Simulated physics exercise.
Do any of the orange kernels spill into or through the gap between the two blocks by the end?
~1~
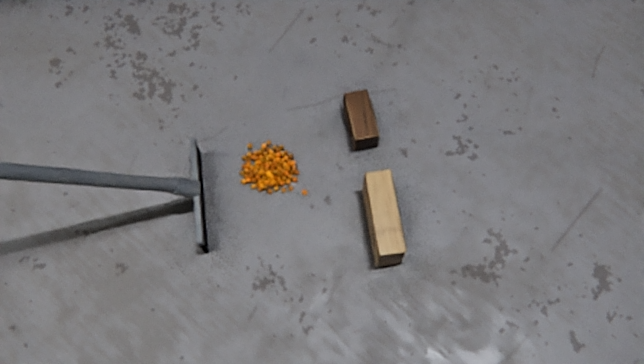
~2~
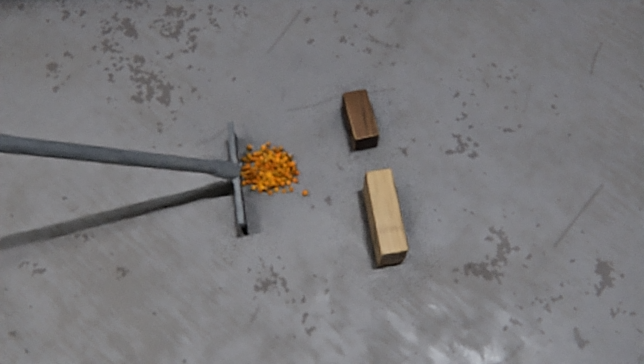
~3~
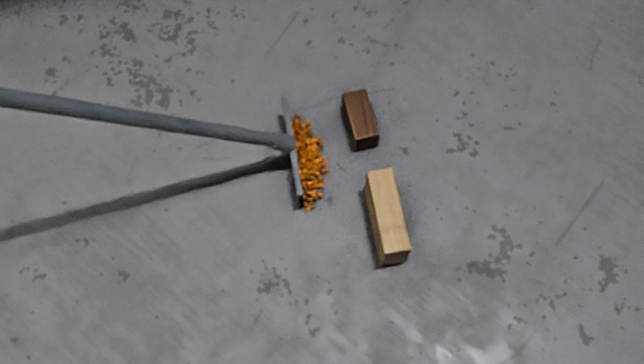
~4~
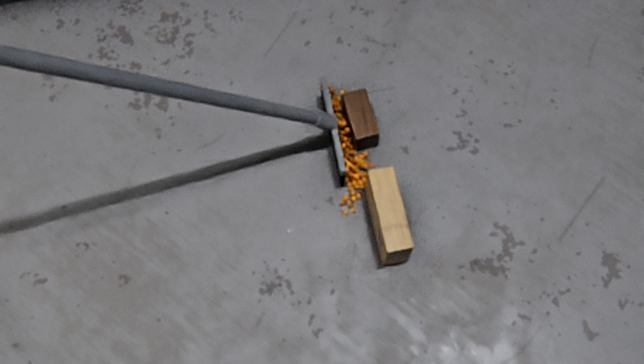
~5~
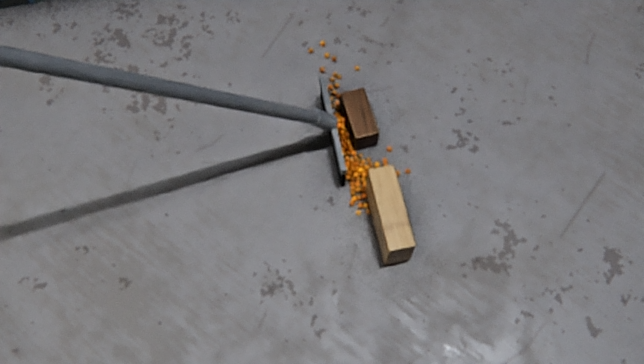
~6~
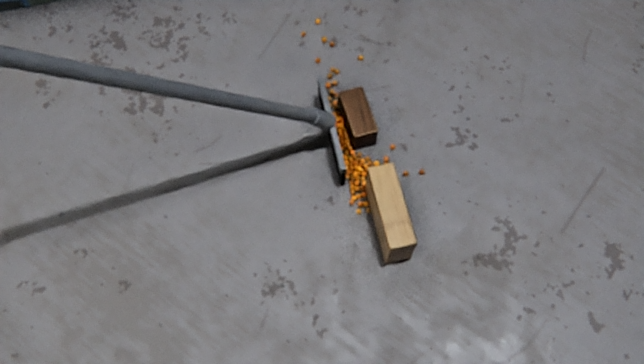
Yes, a moderate share of them gets into the gap or out behind it, while most stay held up in front of the blocks.
